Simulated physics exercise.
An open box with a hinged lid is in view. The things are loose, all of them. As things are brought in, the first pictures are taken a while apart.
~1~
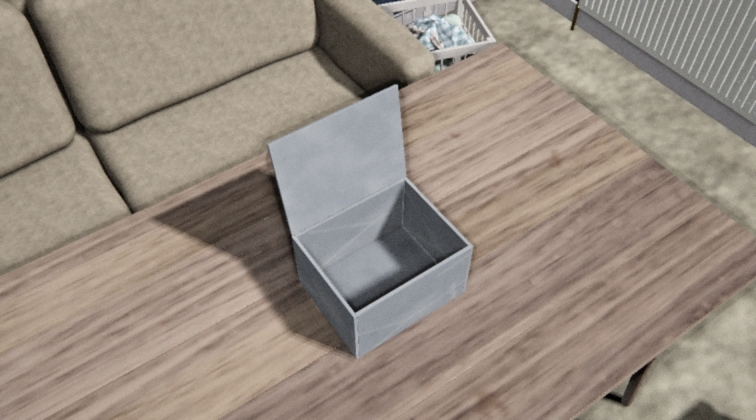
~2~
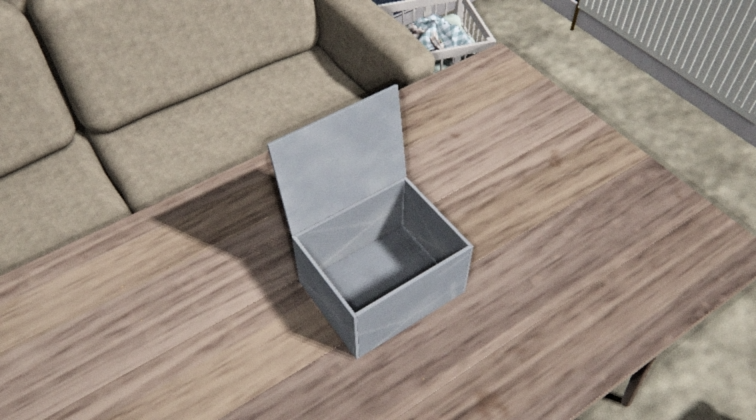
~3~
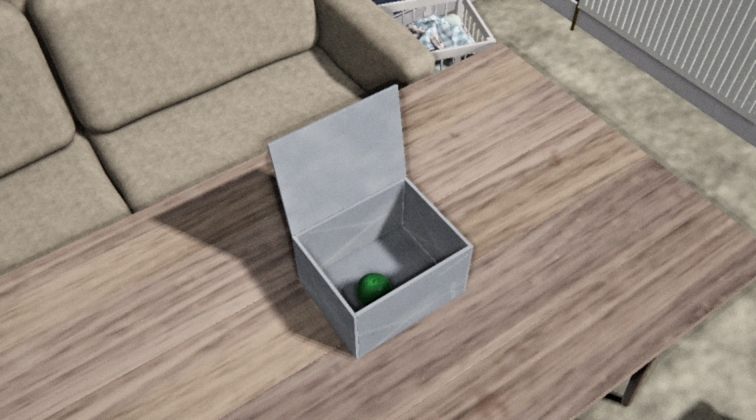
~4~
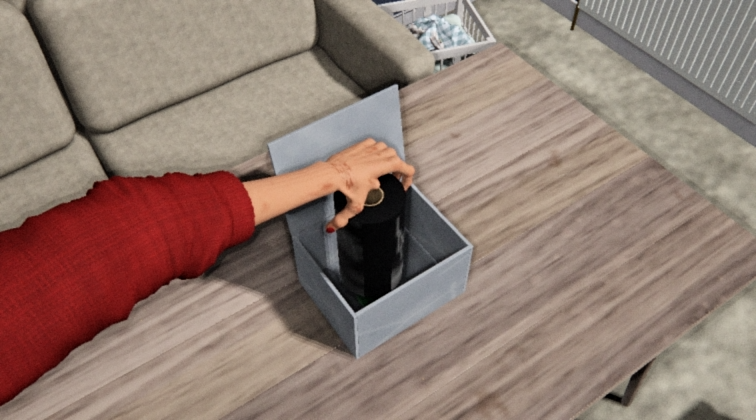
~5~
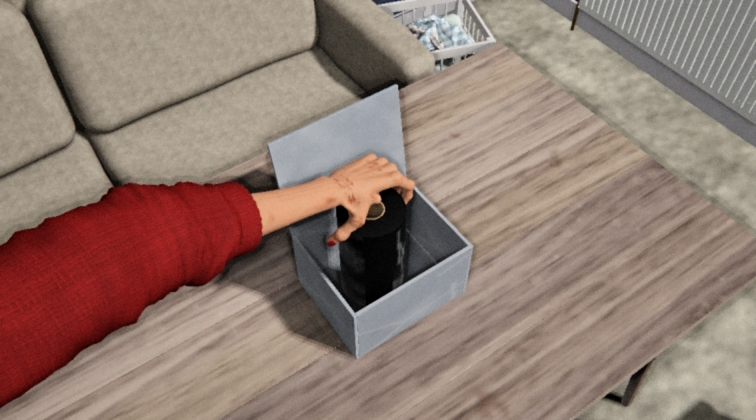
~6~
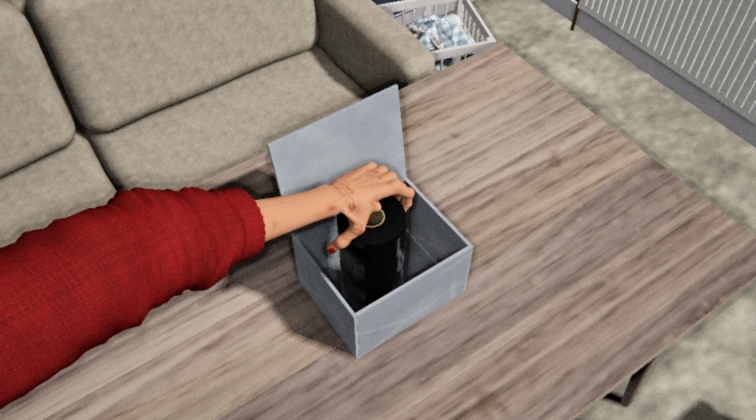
On a wooden table, a green ball appears in an open box, then a hand lowers a black roll inside.
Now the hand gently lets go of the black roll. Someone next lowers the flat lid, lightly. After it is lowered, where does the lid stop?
It stops short of closing.
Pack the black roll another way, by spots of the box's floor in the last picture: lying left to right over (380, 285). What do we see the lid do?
Then the box lid comes to rest down.
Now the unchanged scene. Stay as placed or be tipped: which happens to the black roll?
Well, it ends up skewed.
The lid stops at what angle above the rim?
Near 40°.
Then, 1.10 s later than the last frame, lid starting down; black roll tilted by 40° near (364, 269); green apple moved a little.
Then, 1.50 s later than the last frame, lid 65° above the rim; black roll tilted by 40° near (364, 269); green apple moved a little.
When it is over, lid 42° above the rim; lying over in the box, black roll; green apple as before. End places, in pixels of the last picture, black roll near (364, 269).
